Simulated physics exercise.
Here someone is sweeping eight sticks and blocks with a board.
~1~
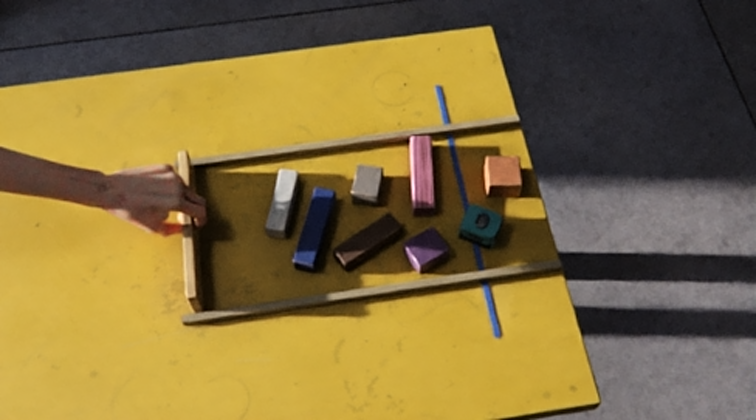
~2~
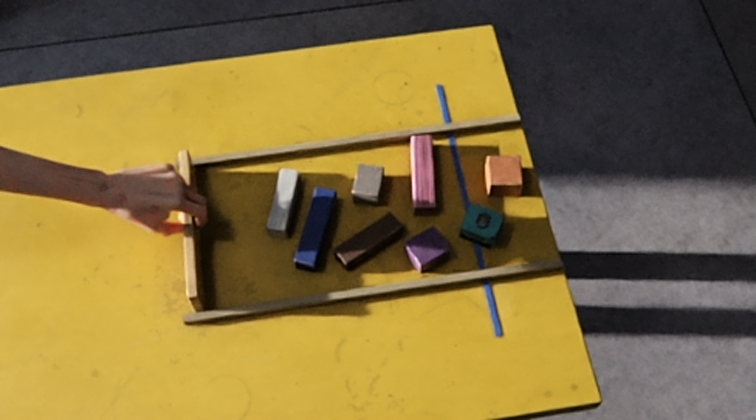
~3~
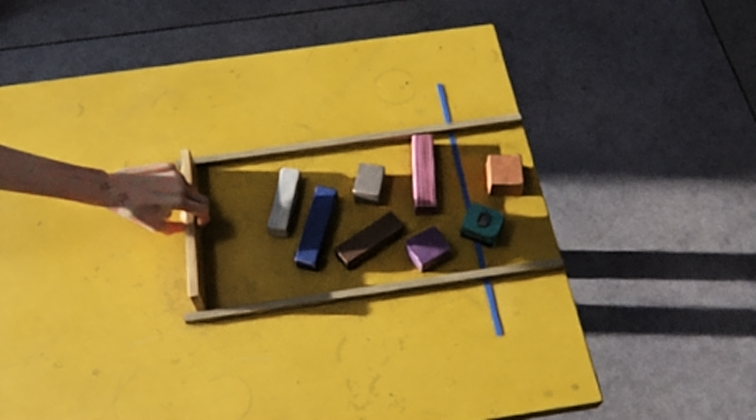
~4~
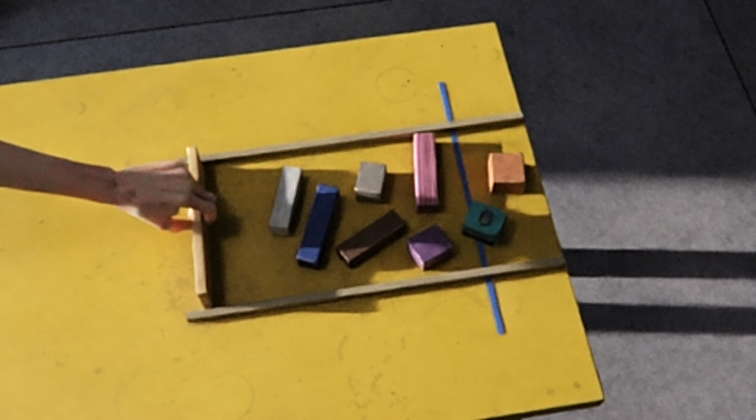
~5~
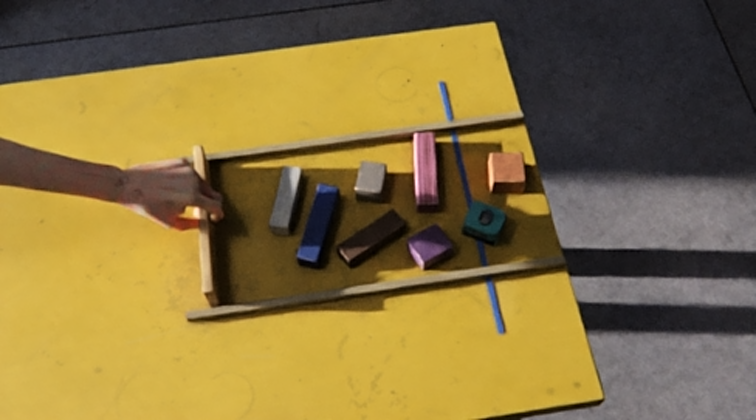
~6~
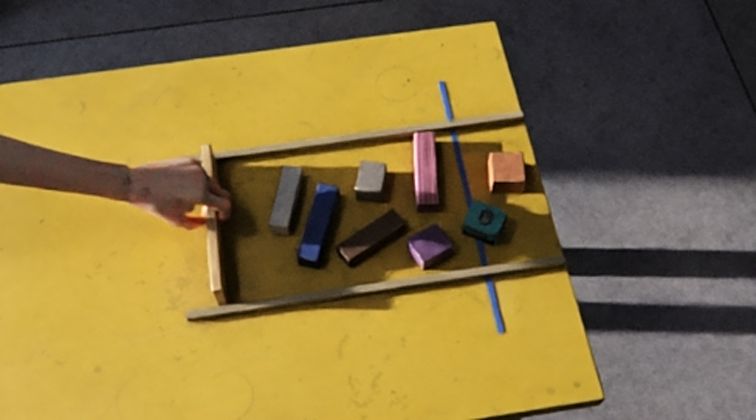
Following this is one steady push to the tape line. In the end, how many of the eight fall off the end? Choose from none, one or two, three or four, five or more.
Final count: One or two.
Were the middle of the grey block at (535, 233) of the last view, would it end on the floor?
I reckon the grey block drops away.
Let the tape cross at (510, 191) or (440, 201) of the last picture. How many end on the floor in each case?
On the floor, 5 then 0.
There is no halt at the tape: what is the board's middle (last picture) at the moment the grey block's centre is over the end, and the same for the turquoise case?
The middle is at (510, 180) when it's the grey block, and at (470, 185) when it's the turquoise case.
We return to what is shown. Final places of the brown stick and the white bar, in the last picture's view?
Final positions - brown stick around (517, 228), white bar around (473, 172).
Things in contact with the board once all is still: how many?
Well, it touches 2.
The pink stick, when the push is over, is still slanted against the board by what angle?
It measures close to 5 degrees.
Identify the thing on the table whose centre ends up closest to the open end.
Turquoise case.
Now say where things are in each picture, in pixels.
In the first picture, orange block (503, 177); turquoise case (481, 227); pink stick (422, 176); board (191, 230); tape (465, 201).
In the second picture, turquoise case (481, 226); blue stick (316, 229).
In the third picture, pink stick (424, 174); white bar (285, 202).
In the fourth picture, orange block (506, 174); purple block (430, 247).
In the fifth picture, turquoise case (484, 223); grey block (371, 182).
In the sixth picture, orange block (506, 173); turquoise case (484, 223); pink stick (426, 172); board (214, 223); tape (469, 197).
Soon after, none off yet; orange block at rest near (506, 173); turquoise case at rest near (484, 223); pink stick at rest near (426, 172).
Then, none off yet; orange block at rest near (506, 173); turquoise case at rest near (488, 222); pink stick moved a little near (456, 167).
At rest, the number that fall off is one or two; fallen, orange block.
